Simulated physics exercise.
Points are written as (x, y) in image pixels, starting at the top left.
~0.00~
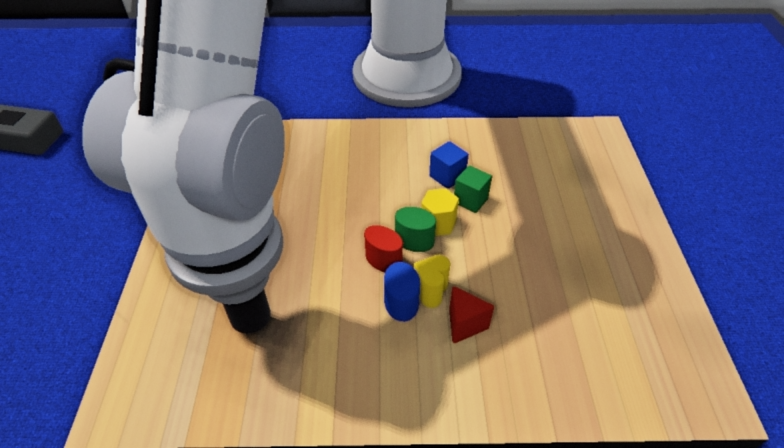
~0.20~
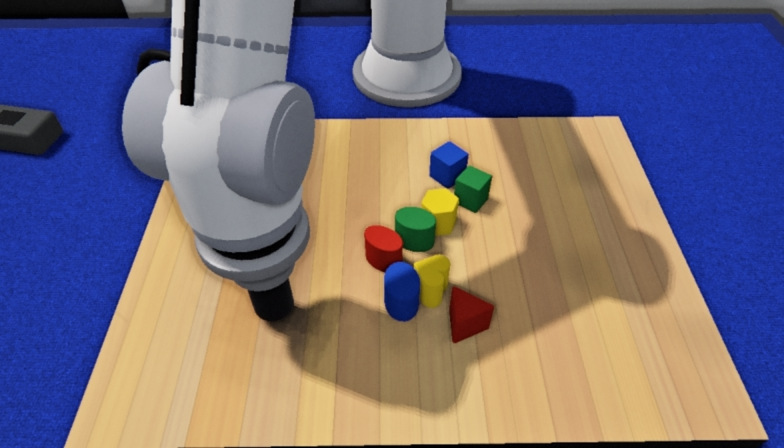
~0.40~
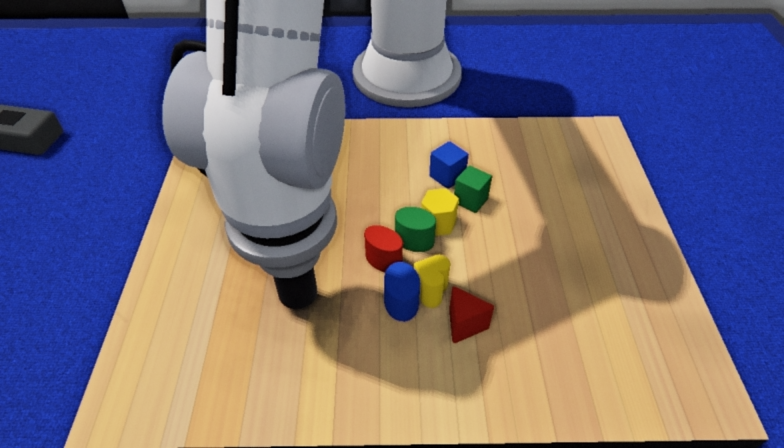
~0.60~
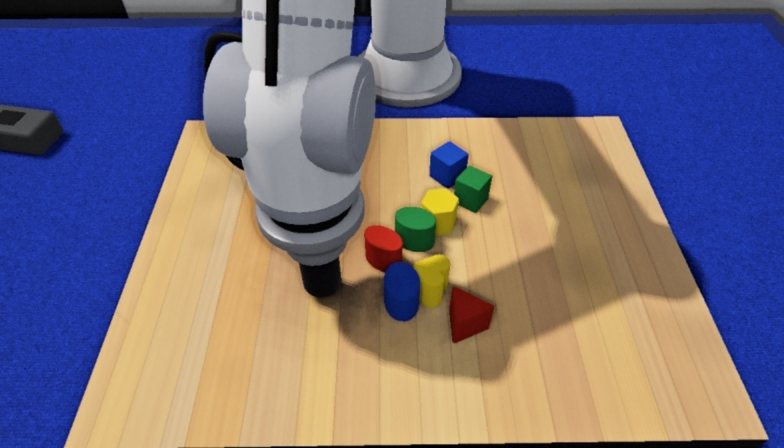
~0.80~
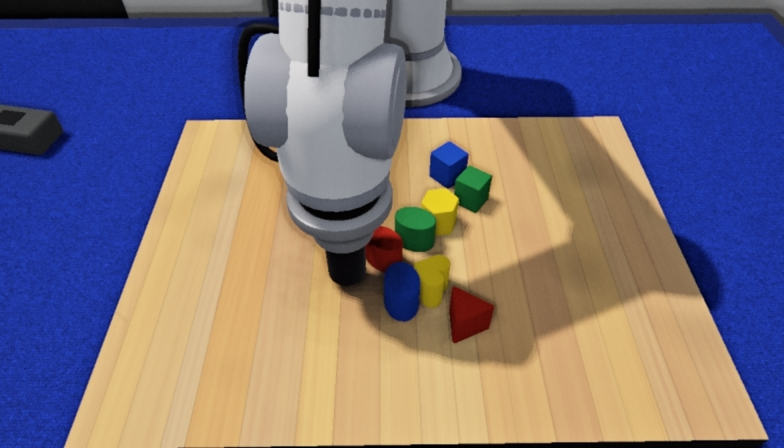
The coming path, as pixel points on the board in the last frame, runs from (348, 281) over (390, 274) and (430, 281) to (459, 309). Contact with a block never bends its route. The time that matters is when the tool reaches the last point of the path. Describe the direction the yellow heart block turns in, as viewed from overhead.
Viewed from above, counterclockwise.
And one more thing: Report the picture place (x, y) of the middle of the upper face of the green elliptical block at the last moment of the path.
The top centre is at (430, 206).
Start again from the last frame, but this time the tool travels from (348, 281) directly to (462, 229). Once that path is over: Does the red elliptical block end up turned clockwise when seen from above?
My answer is no.
What follows on the original path. One third of the way, tool at (391, 264); red elliptical block at (405, 227), turned 40° anticlockwise; blue elliptical block at (408, 281), turned 20° clockwise; green elliptical block at (426, 210), turned 15° clockwise; yellow heart block at (440, 269); yellow six-sided block at (449, 194), turned 15° anticlockwise.
Two thirds of the way, tool at (433, 272); red elliptical block at (413, 225), turned 45° anticlockwise; blue elliptical block at (421, 289), turned 80° clockwise; green elliptical block at (430, 206); yellow heart block at (468, 274), turned 15° anticlockwise; yellow six-sided block at (452, 190); red three-sided block at (478, 312), turned 35° clockwise.
At the end, tool at (460, 300); red elliptical block at (413, 225), turned 45° anticlockwise; blue elliptical block at (429, 303), turned 145° clockwise; green elliptical block at (430, 206); yellow heart block at (499, 287), turned 75° anticlockwise; yellow six-sided block at (452, 190); red three-sided block at (485, 316), turned 75° clockwise.
